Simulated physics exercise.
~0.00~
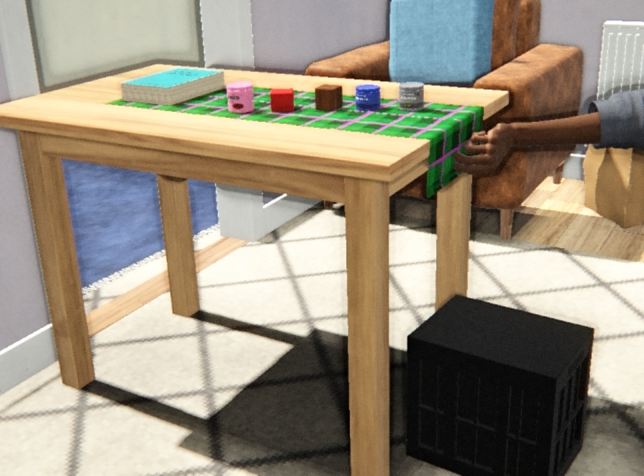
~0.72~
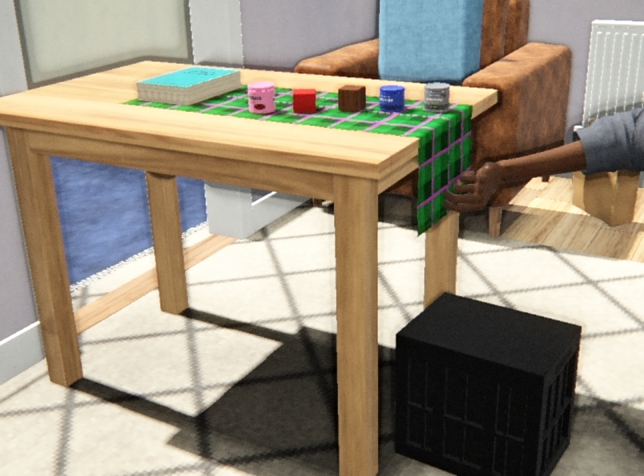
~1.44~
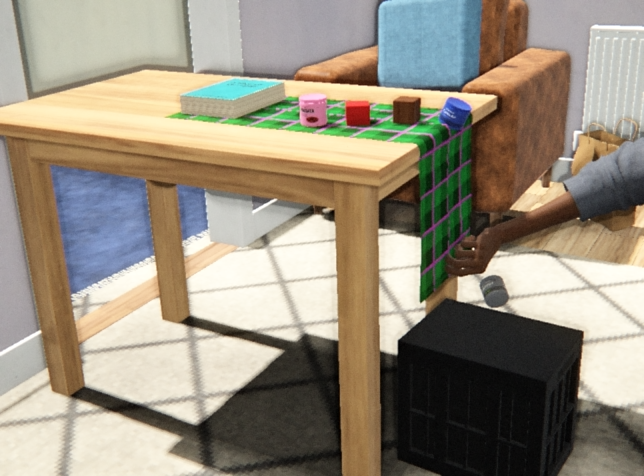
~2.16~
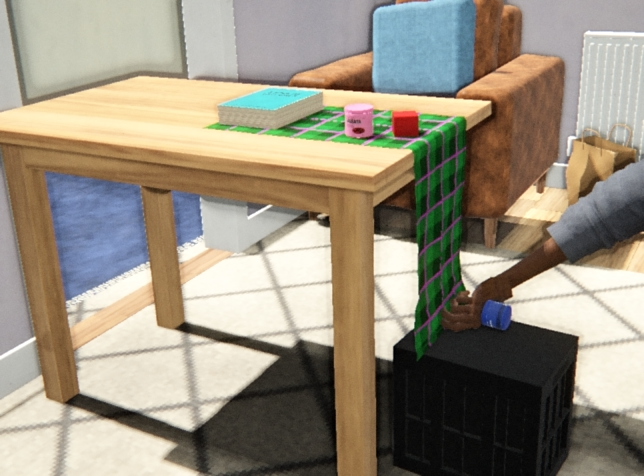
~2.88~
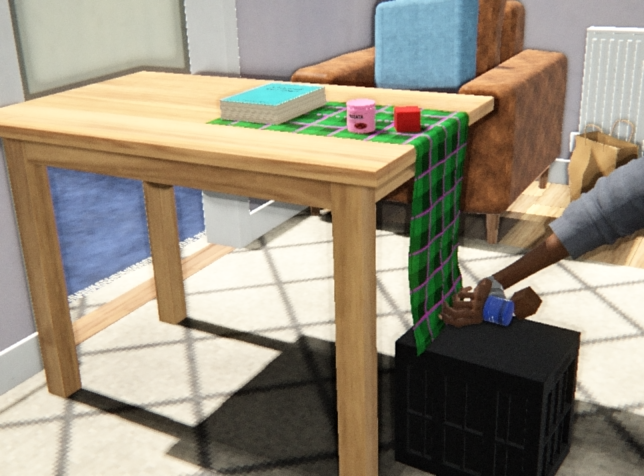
A green plaid runner lies across a pale wooden table, seen from slightly above by a gently swaying camera, with a black crate on the floor below its right end and a brown armchair behind. On it, from left to right, sit a turquoise book, a pink pot, a red cube, a brown cube, a blue pot and a grey pot. A hand at the right draws the hem down, sliding the row rightward. The grey pot drops first, then the blue pot and the brown cube follow. The hem reaches the crate and stops, leaving the book, pink pot and red cube on the table.
